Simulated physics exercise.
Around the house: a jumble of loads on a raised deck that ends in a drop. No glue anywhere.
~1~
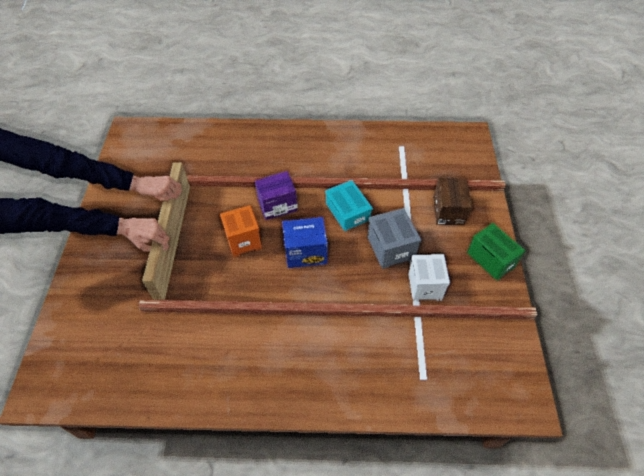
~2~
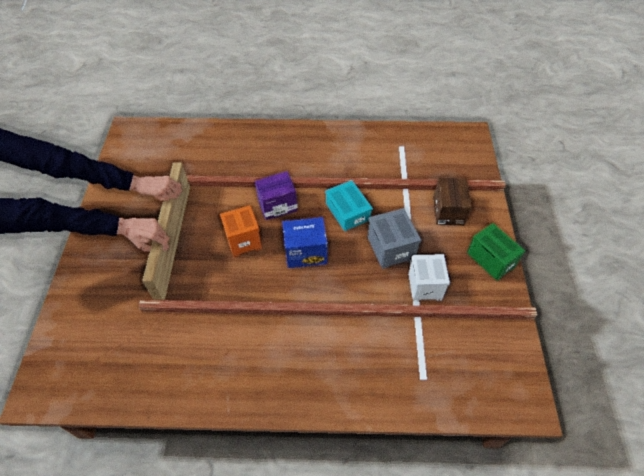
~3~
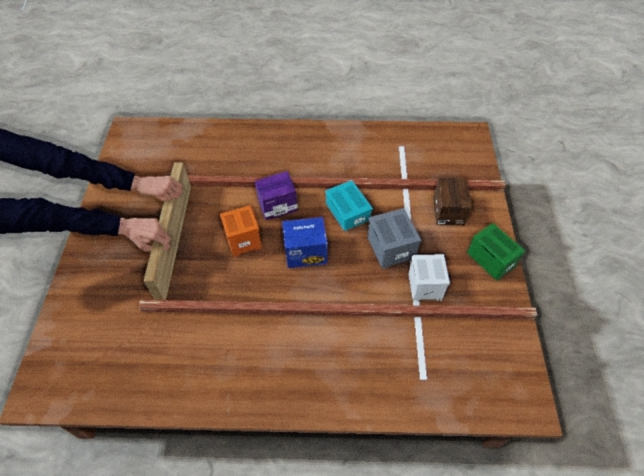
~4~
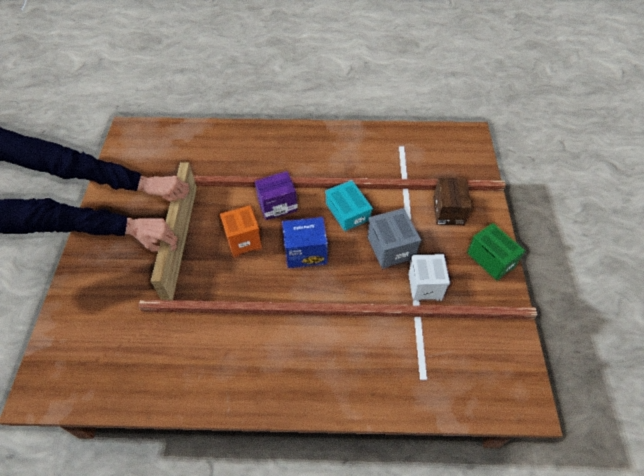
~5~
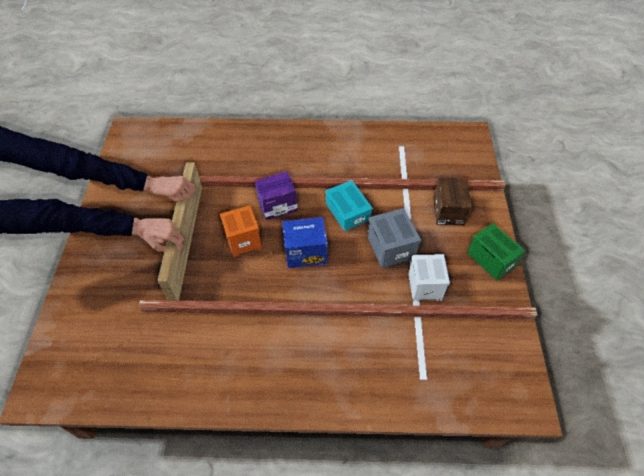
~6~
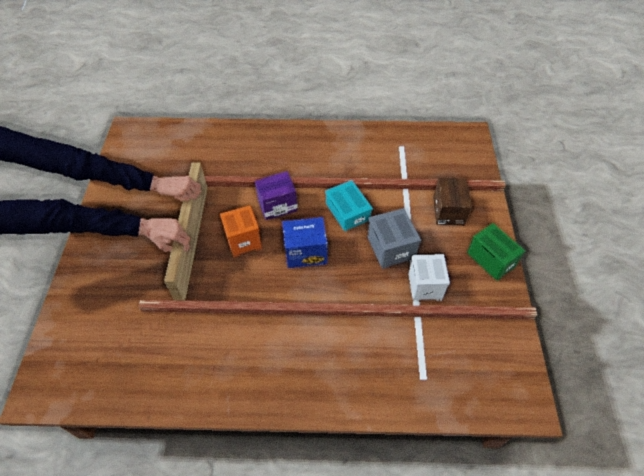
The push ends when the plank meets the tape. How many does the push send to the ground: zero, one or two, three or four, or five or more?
The number that fall off is one or two.
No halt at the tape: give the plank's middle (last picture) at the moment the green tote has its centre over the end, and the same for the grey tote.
At (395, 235) for the green tote; at (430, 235) for the grey tote.
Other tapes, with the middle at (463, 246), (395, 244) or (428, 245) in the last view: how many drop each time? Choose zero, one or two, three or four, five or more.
The falls would be either three or four; none at all; one to two.
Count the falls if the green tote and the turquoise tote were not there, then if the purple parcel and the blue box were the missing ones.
It would be 0 and 0.
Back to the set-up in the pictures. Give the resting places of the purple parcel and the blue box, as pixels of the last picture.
The purple parcel at (427, 203), the blue box at (466, 248).
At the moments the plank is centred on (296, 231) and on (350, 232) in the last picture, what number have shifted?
First 4, then 5.
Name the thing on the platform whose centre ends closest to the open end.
The grey tote ends nearest.
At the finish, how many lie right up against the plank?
3 of them.
Early on, none off yet; green tote at rest near (495, 252); brown parcel at rest near (452, 202); white tote at rest near (428, 278).
Finally, the number that fall off is one or two; lost, green tote.
